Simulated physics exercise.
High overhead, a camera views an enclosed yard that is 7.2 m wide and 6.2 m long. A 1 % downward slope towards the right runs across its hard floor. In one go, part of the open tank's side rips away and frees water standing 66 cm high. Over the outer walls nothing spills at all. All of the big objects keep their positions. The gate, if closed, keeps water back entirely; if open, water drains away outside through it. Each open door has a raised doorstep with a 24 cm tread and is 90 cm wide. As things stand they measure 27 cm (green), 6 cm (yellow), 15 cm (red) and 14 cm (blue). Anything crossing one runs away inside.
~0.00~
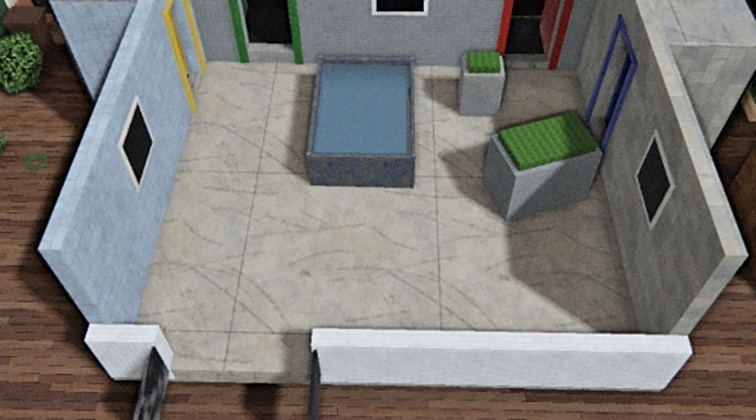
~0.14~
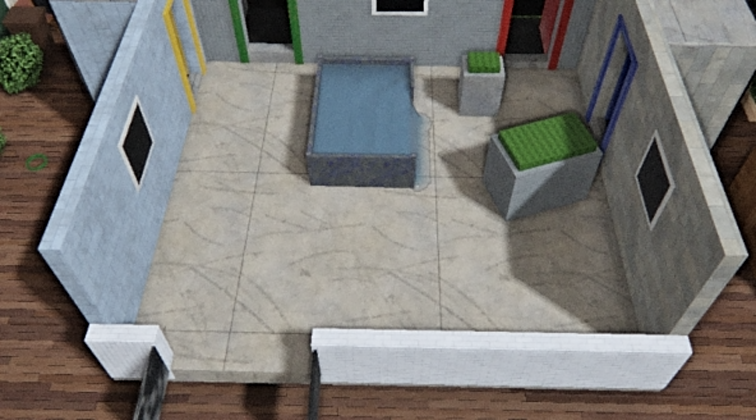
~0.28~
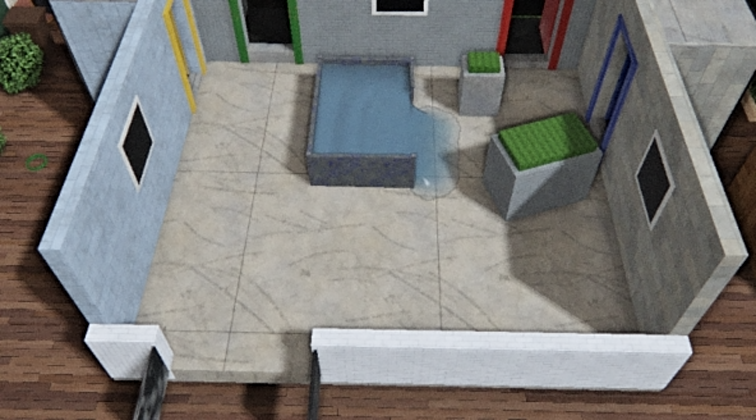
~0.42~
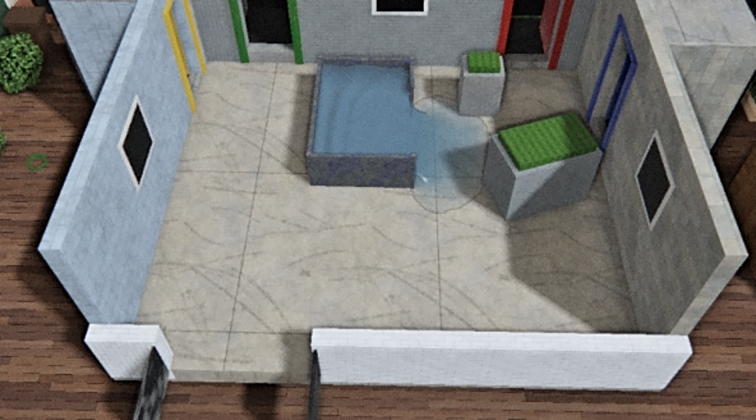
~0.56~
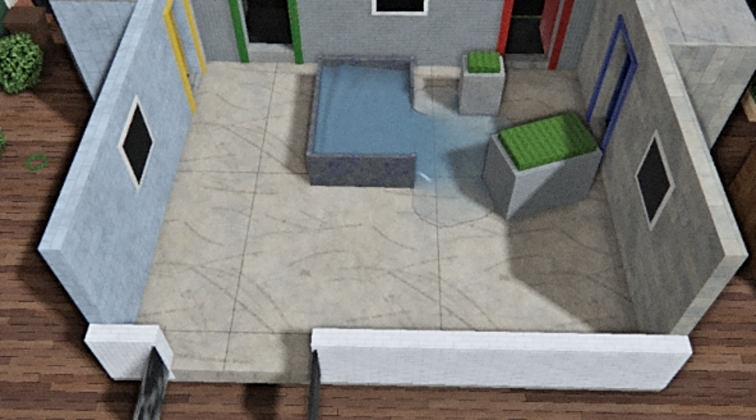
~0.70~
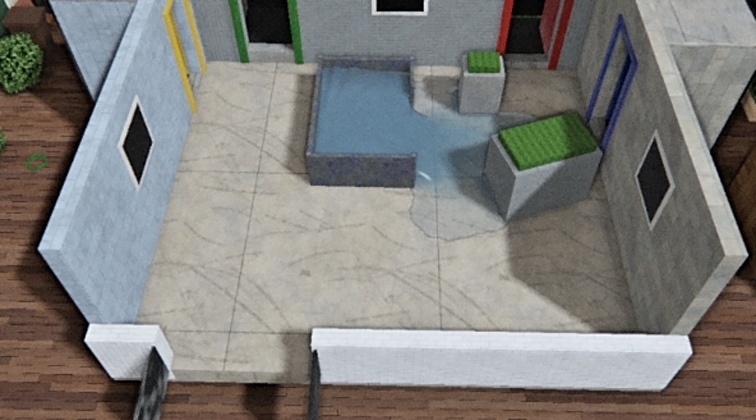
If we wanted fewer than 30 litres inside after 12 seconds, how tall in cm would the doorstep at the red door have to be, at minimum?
It would need to be around 14 cm tall.
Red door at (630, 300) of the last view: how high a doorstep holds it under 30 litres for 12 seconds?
Close to 8.5 cm at the least.
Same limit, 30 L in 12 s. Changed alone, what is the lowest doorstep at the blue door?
Blue would need about 39 cm on its own.
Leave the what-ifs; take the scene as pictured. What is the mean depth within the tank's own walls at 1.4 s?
I'd put it at some 35 centimetres on average.
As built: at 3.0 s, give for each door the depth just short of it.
Green door 0 cm, yellow door 0 cm, red door 17 cm, blue door 27 cm.
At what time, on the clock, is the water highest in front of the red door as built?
I'd say near 3.8 seconds.
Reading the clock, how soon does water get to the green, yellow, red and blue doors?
For green it's 5.0 s, for yellow 6.0 s, for red 1.8 s, and for blue 0.9 s.
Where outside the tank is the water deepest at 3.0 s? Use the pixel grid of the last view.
Check close to (568, 71).
After 1.4 s water covers 20 % of the floor, deepest (39 cm) near (486, 174); it has not reached the red door.
After 3.0 s water covers 40 % of the floor, deepest (38 cm) near (568, 71); 17 cm at the red door, 3 litres in over its 15 cm doorstep.
After 12.0 s water covers 95 % of the floor, deepest (8 cm) near (635, 364); 7 cm at the red door, 22 litres in over its 15 cm doorstep.
At the red door as built, the water arrived by 1.8 s and peaked near 18 cm at 3.8 s.
With a doorstep of 12.5 cm, 41 litres would have come in within the 12 s; with 15 cm, 22 litres. So under 30 litres takes about 14 cm.
